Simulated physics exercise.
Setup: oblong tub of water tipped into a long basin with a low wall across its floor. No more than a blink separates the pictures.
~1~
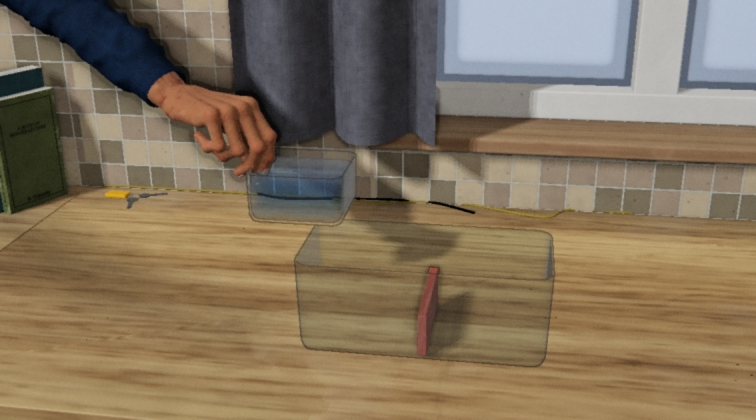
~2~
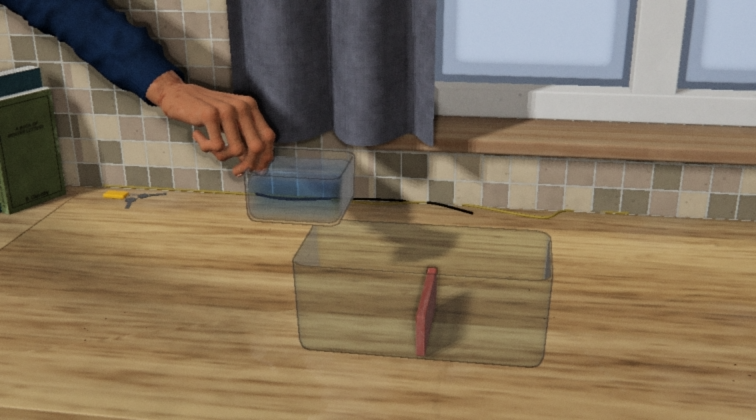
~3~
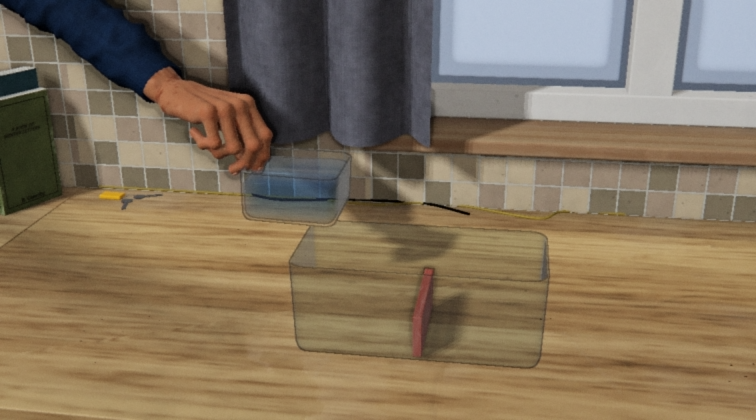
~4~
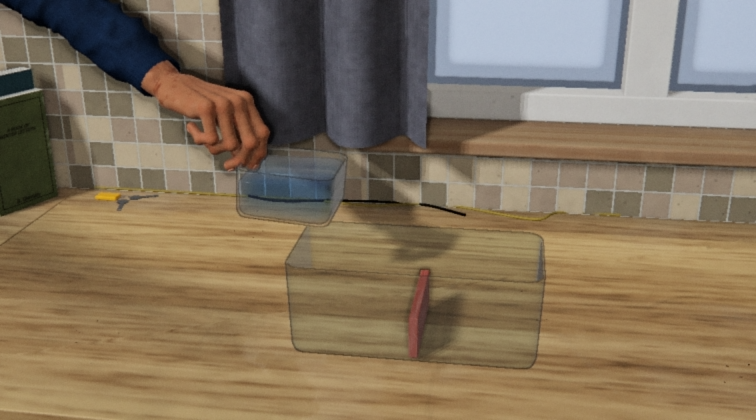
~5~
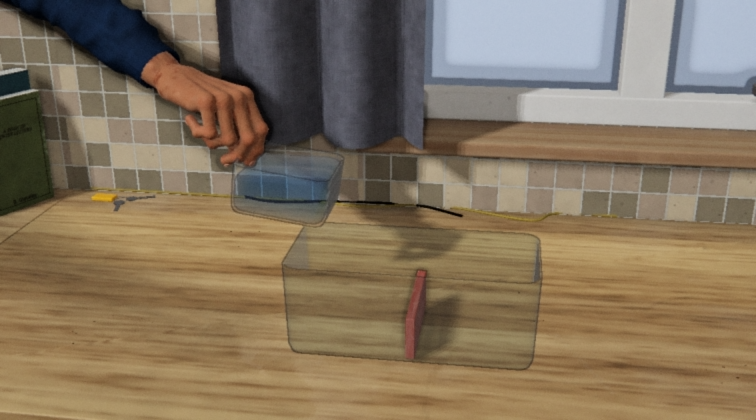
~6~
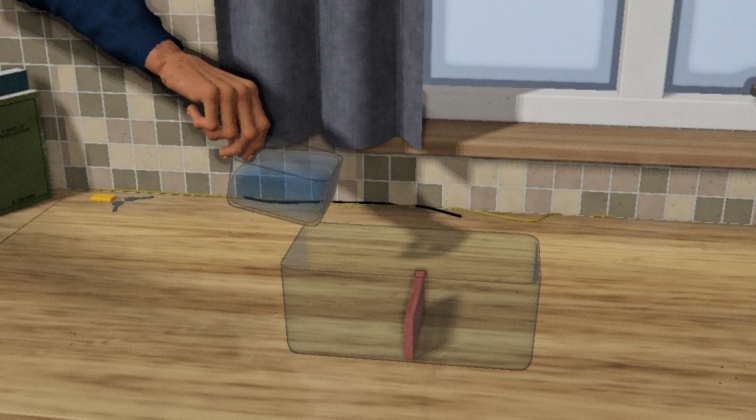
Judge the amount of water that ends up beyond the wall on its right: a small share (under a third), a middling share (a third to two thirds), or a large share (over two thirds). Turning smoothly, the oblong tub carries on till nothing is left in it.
A middling share.
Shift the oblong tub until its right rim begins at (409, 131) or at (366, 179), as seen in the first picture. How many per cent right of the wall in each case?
First place gives some 95 %, second place some 65 %.
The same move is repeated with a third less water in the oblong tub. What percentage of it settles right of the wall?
It would be somewhere near 10 %.
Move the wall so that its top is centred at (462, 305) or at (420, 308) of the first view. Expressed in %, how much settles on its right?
Near 10 % and 65 %.
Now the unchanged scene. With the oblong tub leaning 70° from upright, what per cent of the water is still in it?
Amount still in: Approx. 45 %.
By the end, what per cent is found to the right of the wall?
Estimate: Some 45 per cent.
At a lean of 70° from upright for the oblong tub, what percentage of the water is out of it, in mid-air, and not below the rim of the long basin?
That comes to near 40 percent.
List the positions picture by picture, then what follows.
In the first frame, tilt 0°; pouring edge (349, 167); surface from (259, 167) to (349, 171); the long basin's rim runs from (306, 242) to (553, 256); the wall's top is at (429, 292).
In the second frame, tilt 1°; pouring edge (348, 167); surface from (258, 167) to (348, 171).
In the third frame, tilt 2°; pouring edge (344, 168); surface from (254, 168) to (344, 171).
In the fourth frame, tilt 5°; pouring edge (340, 169); surface from (250, 166) to (339, 170).
In the fifth frame, tilt 8°; pouring edge (337, 170); surface from (247, 165) to (337, 169).
In the sixth frame, tilt 12°; pouring edge (335, 171); surface from (244, 162) to (335, 167).
A moment on, the oblong tub is tipped part way and 43 per cent is still to pour, 19 is left of the wall and 0 right of it.
Next, the oblong tub is tipped right over and 5 per cent is still to pour, 41 is left of the wall and 45 right of it.
Then the oblong tub is tipped right over and 0 per cent is still to pour, 54 is left of the wall and 44 right of it.
Later the oblong tub is tipped right over and 0 per cent is still to pour, 54 is left of the wall and 44 right of it.
Finally, 54 per cent lies left of the wall, 44 right of it and 1 outside.
